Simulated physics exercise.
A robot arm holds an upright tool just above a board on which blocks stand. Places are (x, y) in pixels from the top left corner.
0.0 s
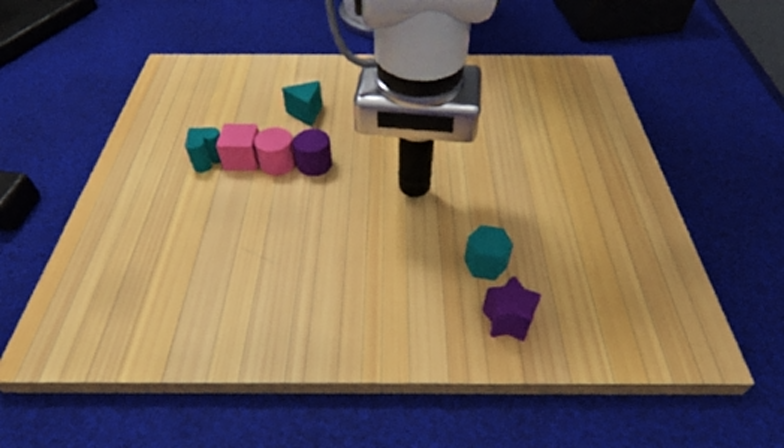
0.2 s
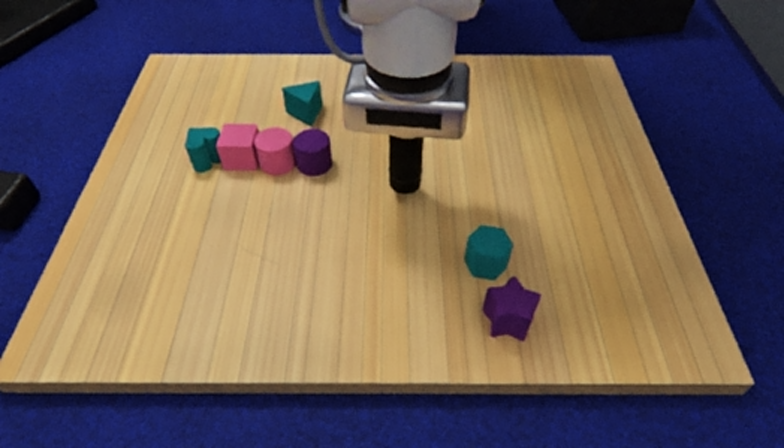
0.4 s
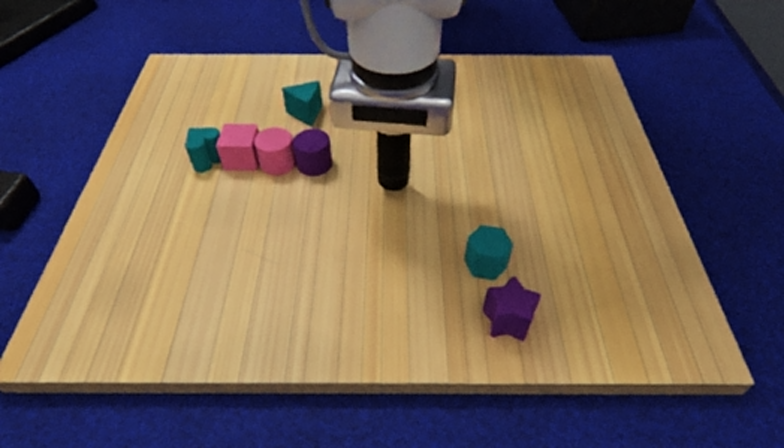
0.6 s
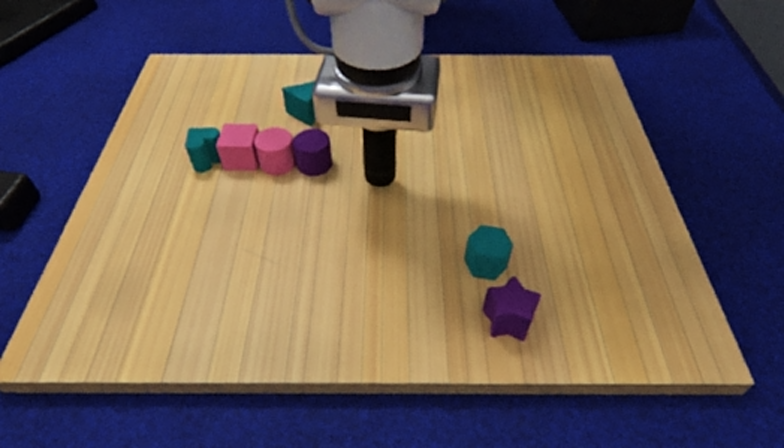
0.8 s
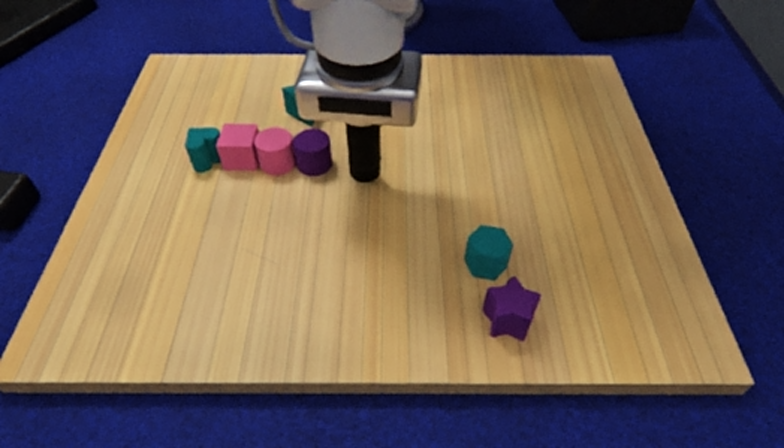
A robot arm moves its upright black tool slowly left above a board of still blocks.
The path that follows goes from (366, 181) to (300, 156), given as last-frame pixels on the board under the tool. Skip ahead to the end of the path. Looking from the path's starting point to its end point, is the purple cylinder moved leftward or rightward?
It moves off to the right.
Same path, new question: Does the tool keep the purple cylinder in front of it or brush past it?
In front, I predict.
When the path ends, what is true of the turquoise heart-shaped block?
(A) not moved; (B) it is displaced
Option B.
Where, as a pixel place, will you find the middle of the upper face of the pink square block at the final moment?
I think it will end close to (205, 133).
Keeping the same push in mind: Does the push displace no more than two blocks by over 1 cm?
No
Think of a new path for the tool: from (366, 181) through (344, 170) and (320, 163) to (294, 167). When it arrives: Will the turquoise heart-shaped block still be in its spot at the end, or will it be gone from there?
It gets moved.
What follows on the original path. Halfway along, tool at (330, 159); turquoise heart-shaped block at (190, 135), turned 20° anticlockwise; pink square block at (225, 134), turned 15° clockwise; pink cylinder at (262, 135); purple cylinder at (300, 133).
At the end, tool at (298, 148); turquoise heart-shaped block at (173, 136), turned 50° anticlockwise; pink square block at (205, 133); pink cylinder at (243, 119); purple cylinder at (279, 114).
